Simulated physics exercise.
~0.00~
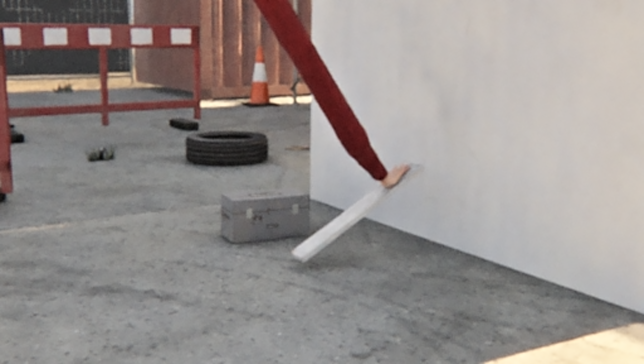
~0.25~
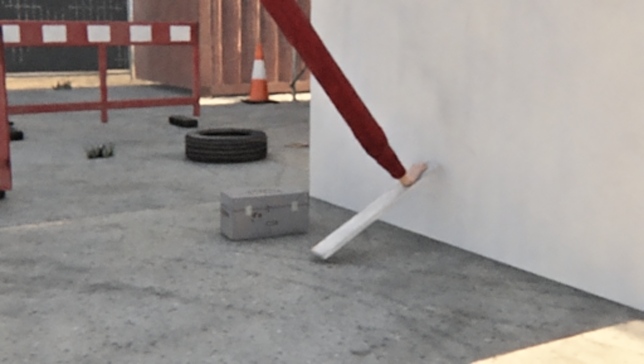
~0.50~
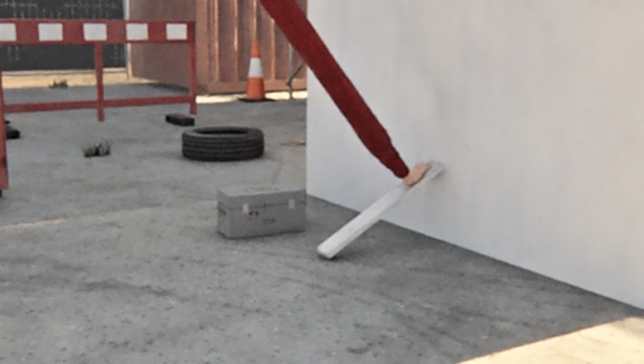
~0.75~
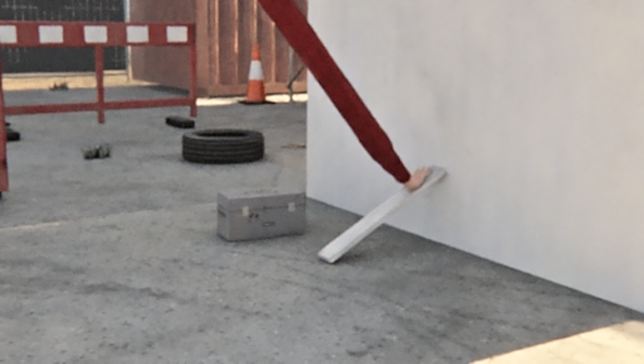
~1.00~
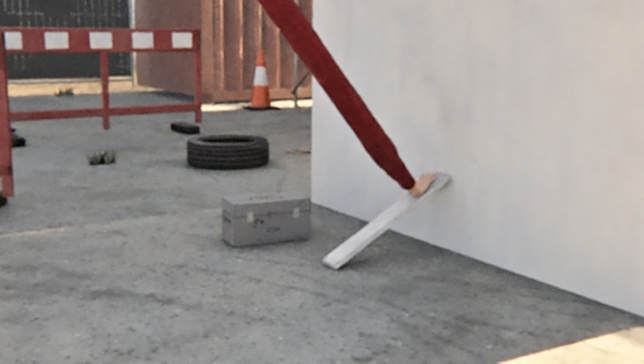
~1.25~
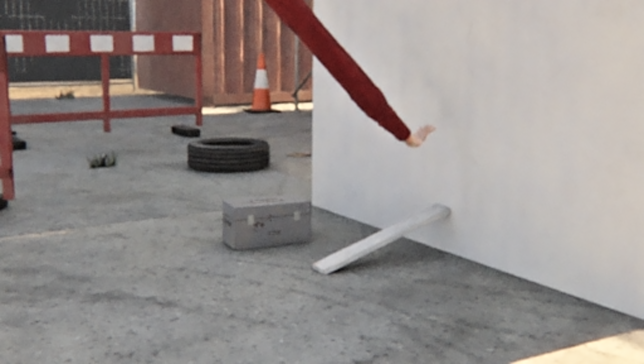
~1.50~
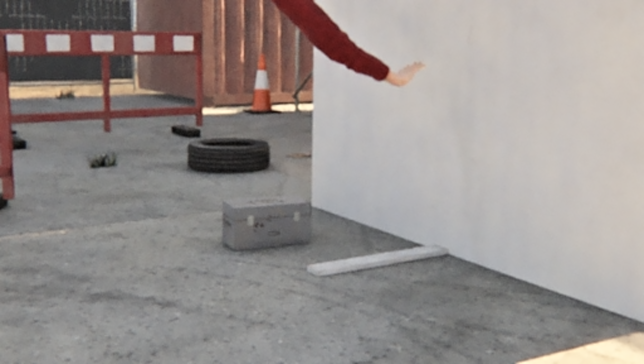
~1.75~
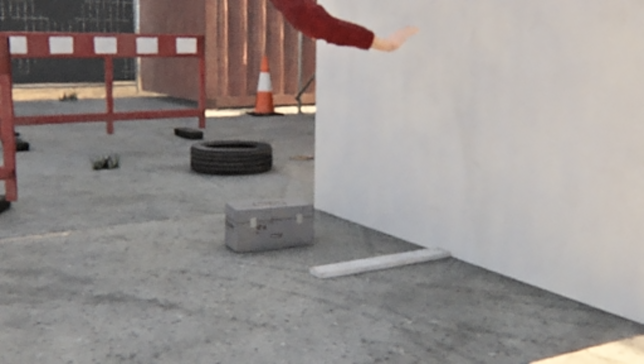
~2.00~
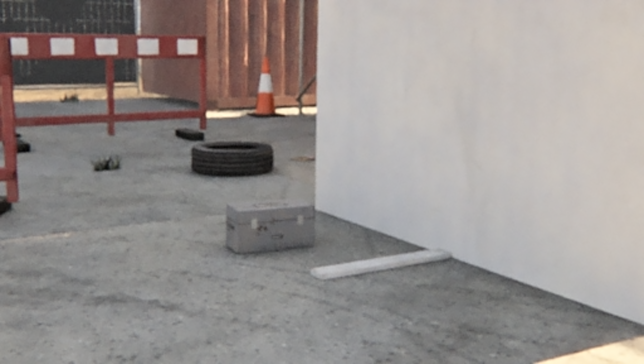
A red-sleeved arm moved a white plank to the right and leaned it against a pale wall beside a grey toolbox, then let go and drew back as the plank slid down, ending up lying flat on the ground.
